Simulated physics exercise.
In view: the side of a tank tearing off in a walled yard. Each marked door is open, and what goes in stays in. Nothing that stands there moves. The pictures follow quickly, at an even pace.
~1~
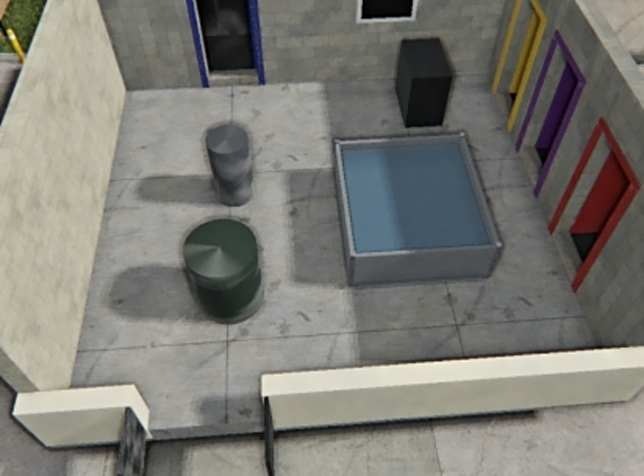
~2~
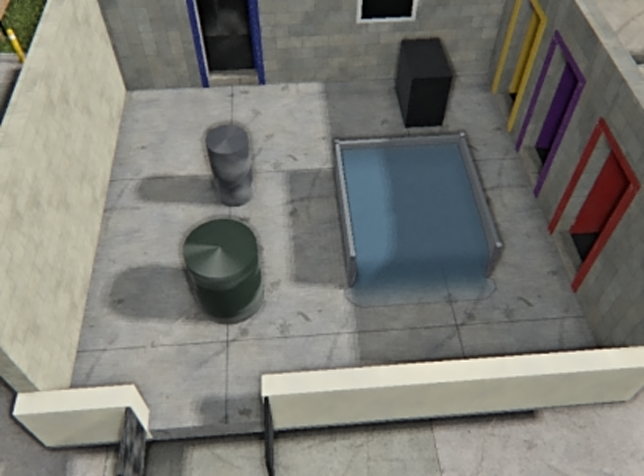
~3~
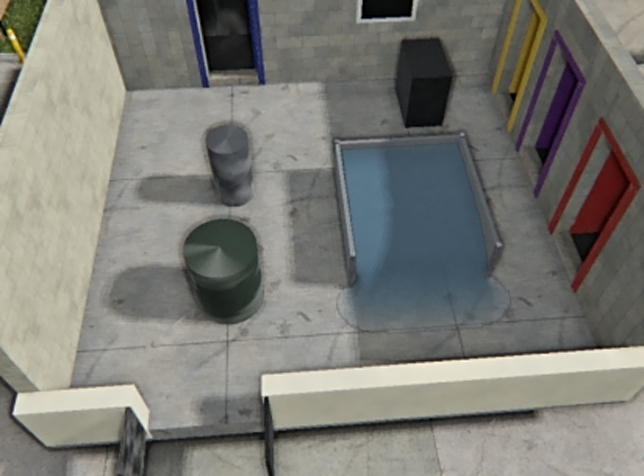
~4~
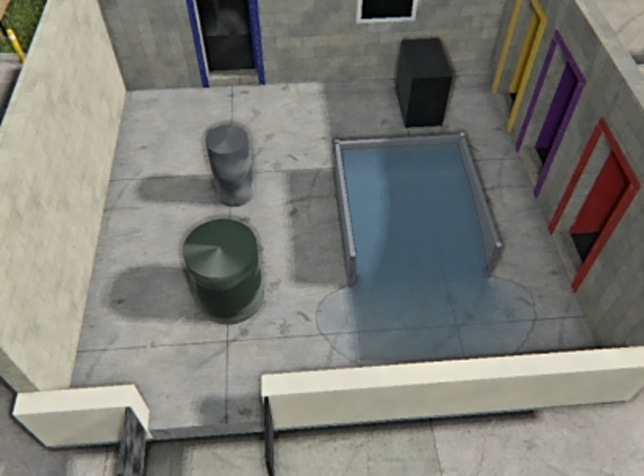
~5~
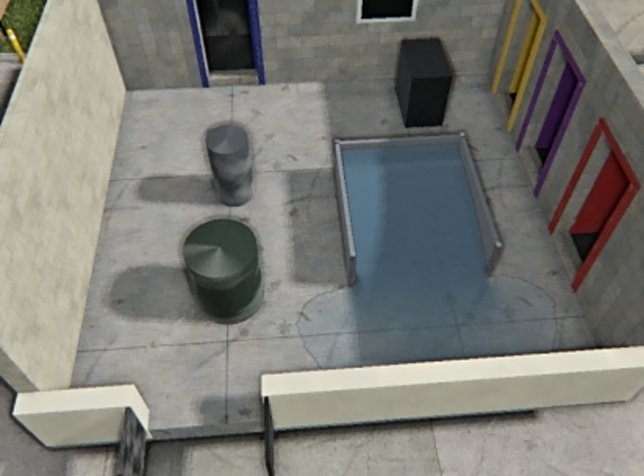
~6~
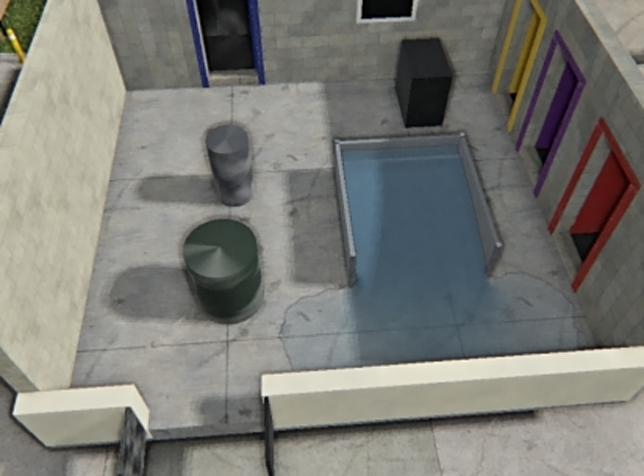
Water stands in an open grey tank on the right of a walled concrete yard, seen from high above by a still camera. A dark green cone-topped drum and a grey rounded object stand left of it, a black box behind, with blue, yellow, purple and red doorframes around. The tank's near side gives way, and bluish water pours out, fanning across the floor to the low cream front wall.
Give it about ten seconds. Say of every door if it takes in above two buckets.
The blue door stays under that; the yellow door takes more than that; the red door takes more than that; the purple door stays under that.
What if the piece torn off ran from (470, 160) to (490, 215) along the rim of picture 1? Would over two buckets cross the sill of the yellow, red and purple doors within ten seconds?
One by one: Yellow door passes that mark; red door lets more in; purple door passes that mark.
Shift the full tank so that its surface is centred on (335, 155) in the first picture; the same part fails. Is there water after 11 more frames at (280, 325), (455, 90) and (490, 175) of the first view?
In turn: Flooded, not flooded, no water.
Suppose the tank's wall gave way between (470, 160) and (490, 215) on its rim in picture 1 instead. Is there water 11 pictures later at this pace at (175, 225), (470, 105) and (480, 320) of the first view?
One after the other: Dry, wet, clear.
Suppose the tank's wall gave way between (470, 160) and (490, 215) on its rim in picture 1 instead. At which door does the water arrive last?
It is the door marked blue.
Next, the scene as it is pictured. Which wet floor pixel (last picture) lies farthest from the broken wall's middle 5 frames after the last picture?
Close to (203, 406).
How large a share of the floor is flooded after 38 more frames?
About 85 per cent.
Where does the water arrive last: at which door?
I say the one in blue.
A moment on, water covers 15 % of the floor; the blue door not reached, the yellow door not reached, the red door not reached, the purple door not reached.
Next, water covers 30 % of the floor; the blue door not reached, the yellow door not reached, the red door wet at the sill, nothing in, the purple door not reached.
Then, water covers 50 % of the floor; the blue door not reached, the yellow door wet at the sill, nothing in, the red door under two buckets in, the purple door wet at the sill, nothing in.
Later, water covers 85 % of the floor; the blue door not reached, the yellow door under two buckets in, the red door over two buckets in, the purple door wet at the sill, nothing in.
In the end, water covers 95 % of the floor; the blue door wet at the sill, nothing in, the yellow door far over two buckets in, the red door over two buckets in, the purple door wet at the sill, nothing in.
